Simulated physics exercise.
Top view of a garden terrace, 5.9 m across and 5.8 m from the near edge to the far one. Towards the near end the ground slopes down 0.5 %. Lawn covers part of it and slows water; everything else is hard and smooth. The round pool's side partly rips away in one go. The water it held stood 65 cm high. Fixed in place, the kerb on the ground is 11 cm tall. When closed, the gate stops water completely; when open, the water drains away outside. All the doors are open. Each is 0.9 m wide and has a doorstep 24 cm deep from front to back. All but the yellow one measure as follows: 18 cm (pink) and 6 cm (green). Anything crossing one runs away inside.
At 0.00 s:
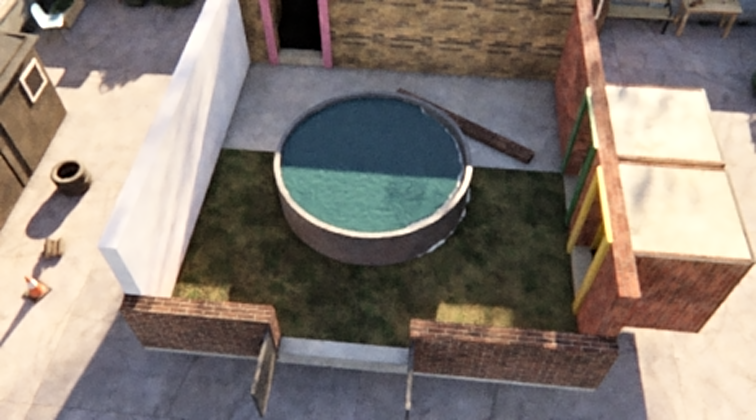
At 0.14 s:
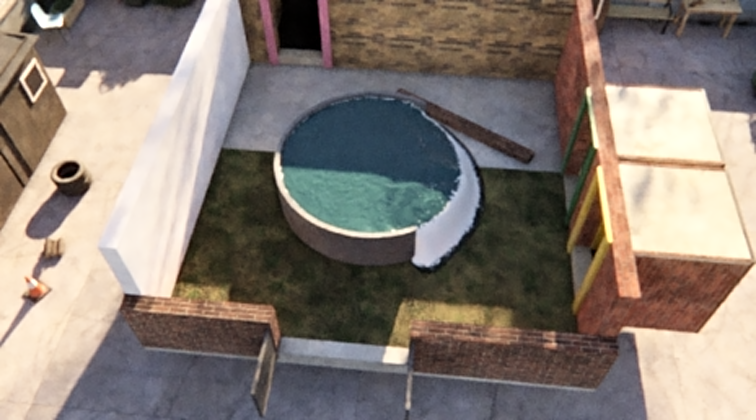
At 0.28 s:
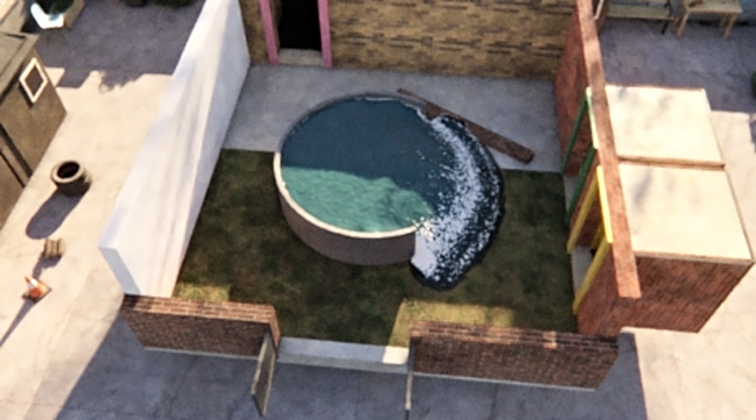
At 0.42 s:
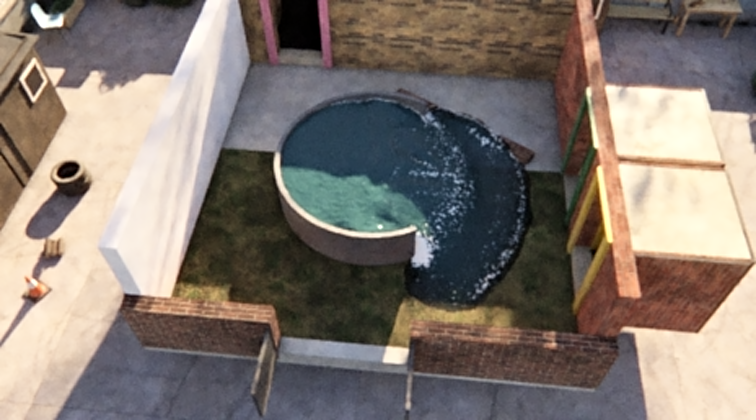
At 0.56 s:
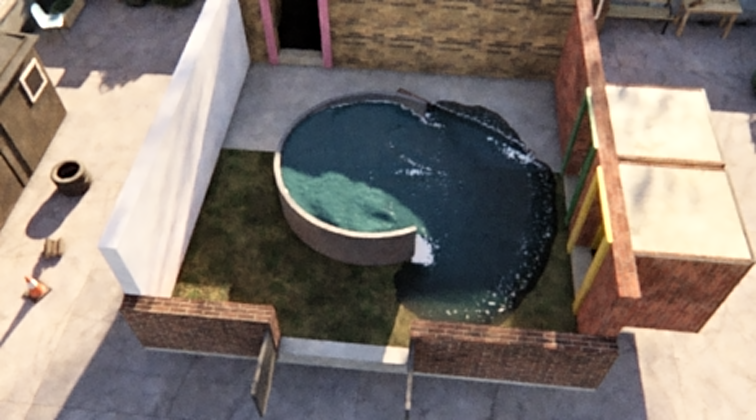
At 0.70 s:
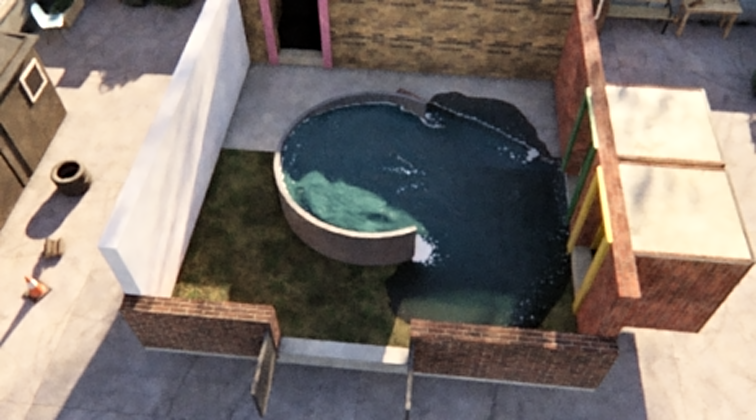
In the video, seen from above, a round pool in a walled terrace partly rips open on its right side, and water pours out, spreading across the grass and paving toward the brick walls on the right.
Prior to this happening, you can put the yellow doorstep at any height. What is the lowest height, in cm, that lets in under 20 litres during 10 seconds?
About 27 cm.
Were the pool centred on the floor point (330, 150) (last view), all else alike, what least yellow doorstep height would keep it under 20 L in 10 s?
It must be around 19 cm tall.
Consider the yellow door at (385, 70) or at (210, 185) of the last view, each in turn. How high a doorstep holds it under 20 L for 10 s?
About 10.0 and 10.5 cm.
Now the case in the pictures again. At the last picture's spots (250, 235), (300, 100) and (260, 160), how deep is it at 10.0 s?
About 12, 9 and 12 cm respectively.
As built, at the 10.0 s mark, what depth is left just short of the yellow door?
Roughly 8.5 cm deep.
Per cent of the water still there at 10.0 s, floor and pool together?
I'd put it at about 72 per cent.
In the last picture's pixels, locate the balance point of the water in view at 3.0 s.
Centre of mass: About (458, 201) px.
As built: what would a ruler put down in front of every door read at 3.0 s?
In cm - pink: 0, yellow: 30, green: 28.
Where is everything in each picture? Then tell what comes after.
The round pool at (373, 161) is whole and still, 65 cm deep; the yellow door at (590, 240) is dry, in the first frame.
The front is at (432, 269), 0.4 m from the gap at (464, 184); 0.8 m2 of floor is wet, 65 cm left at the back, in the second frame.
Water pours out at (464, 187) and has run 0.7 m, to (451, 284); about 12 cm deep outside, 65 cm at the back, in the third frame.
The gap is at (464, 188), the front 1.2 m out at (471, 304); the back of the round pool holds 65 cm, in the fourth frame.
The gap is at (463, 189), the front 1.6 m out at (496, 321); the back of the round pool holds 65 cm, in the fifth frame.
The front is at (535, 324), 2.0 m from the gap at (463, 189); 9.2 m2 of floor is wet, 64 cm left at the back; 0.1 m in a straight line remain to the yellow door at (590, 240), in the sixth frame.
After 1.4 s water covers 50 % of the floor, deepest (41 cm) near (572, 363); 31 cm at the yellow door, 0 litres in over its 24 cm doorstep.
After 3.0 s water covers 55 % of the floor, deepest (36 cm) near (571, 351); 30 cm at the yellow door, 34 litres in over its 24 cm doorstep.
After 10.0 s water covers 95 % of the floor, deepest (16 cm) near (186, 327); 9 cm at the yellow door, 43 litres in over its 24 cm doorstep.
At the yellow door as built, the water arrived by 0.8 s and peaked near 32 cm at 2.0 s.
Run again over the same 10 s with other heights there, 49 litres in over 23.5 cm, 4 litres over 31.5 cm. The limit of 20 litres is kept from about 27 cm up.
